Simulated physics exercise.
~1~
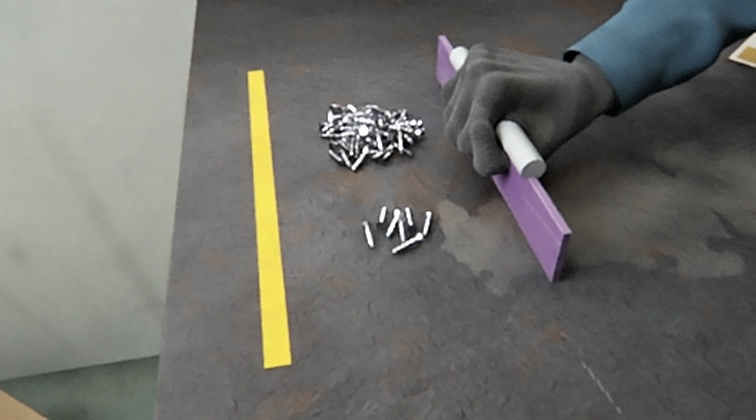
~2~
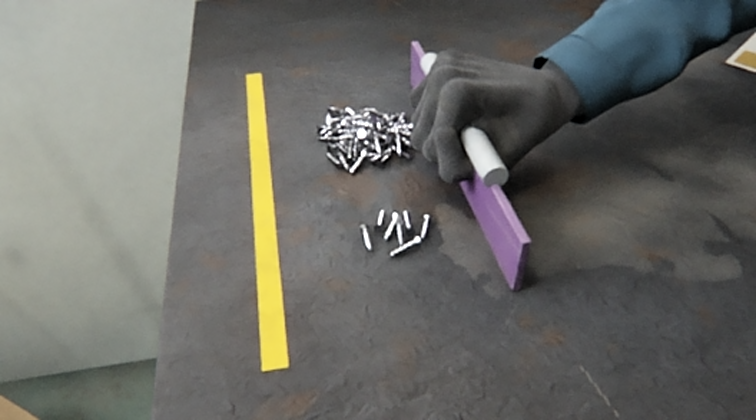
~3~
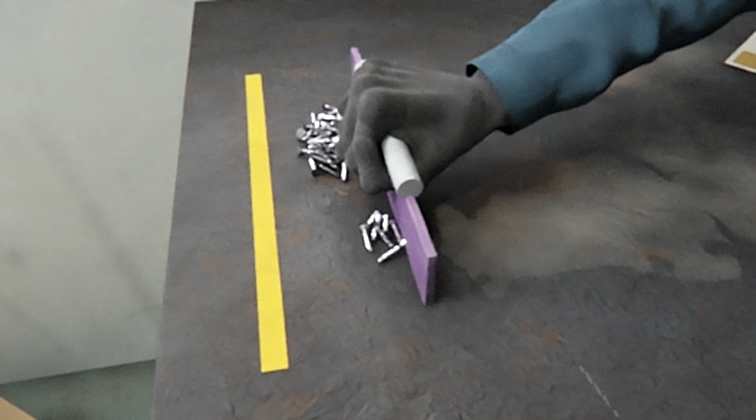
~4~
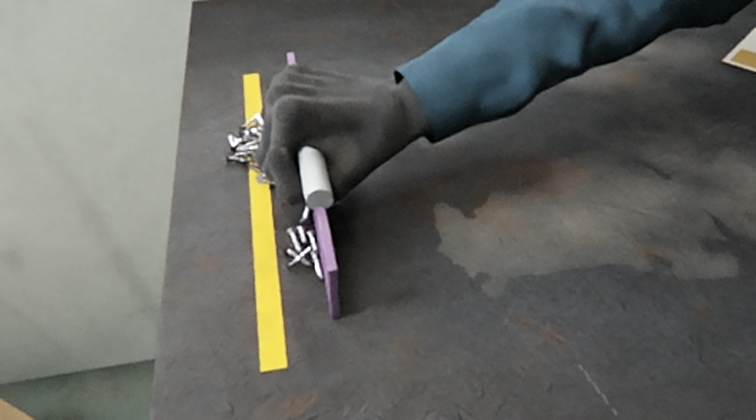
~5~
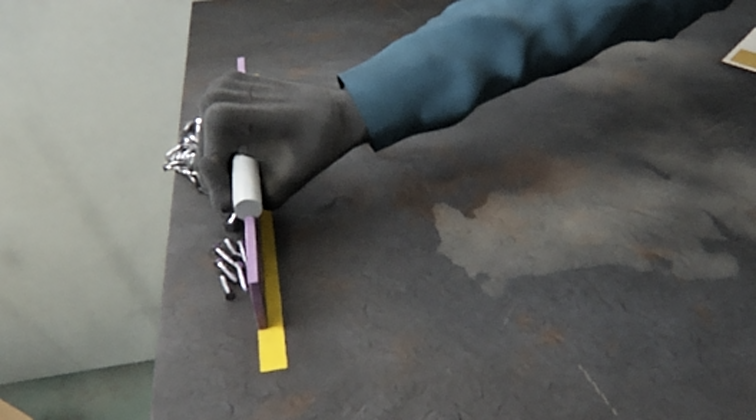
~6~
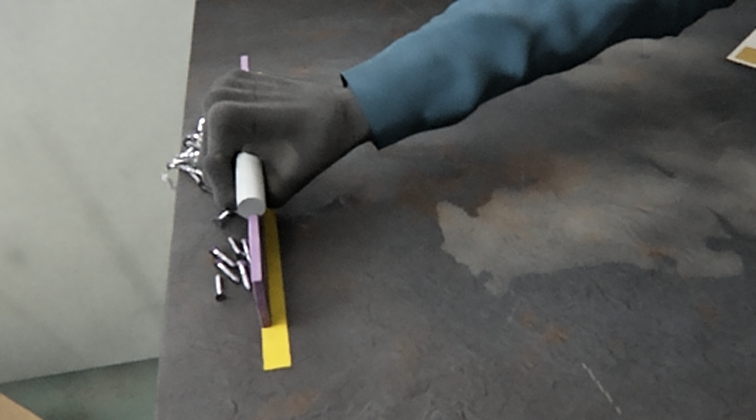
In this clip, a gloved hand sweeps a purple scraper leftward across a dark table, pushing a small handful of metallic bits and a larger, farther pile. The scraper stops at the yellow tape, with the nearer bits still on the table and a few farther ones over the edge.
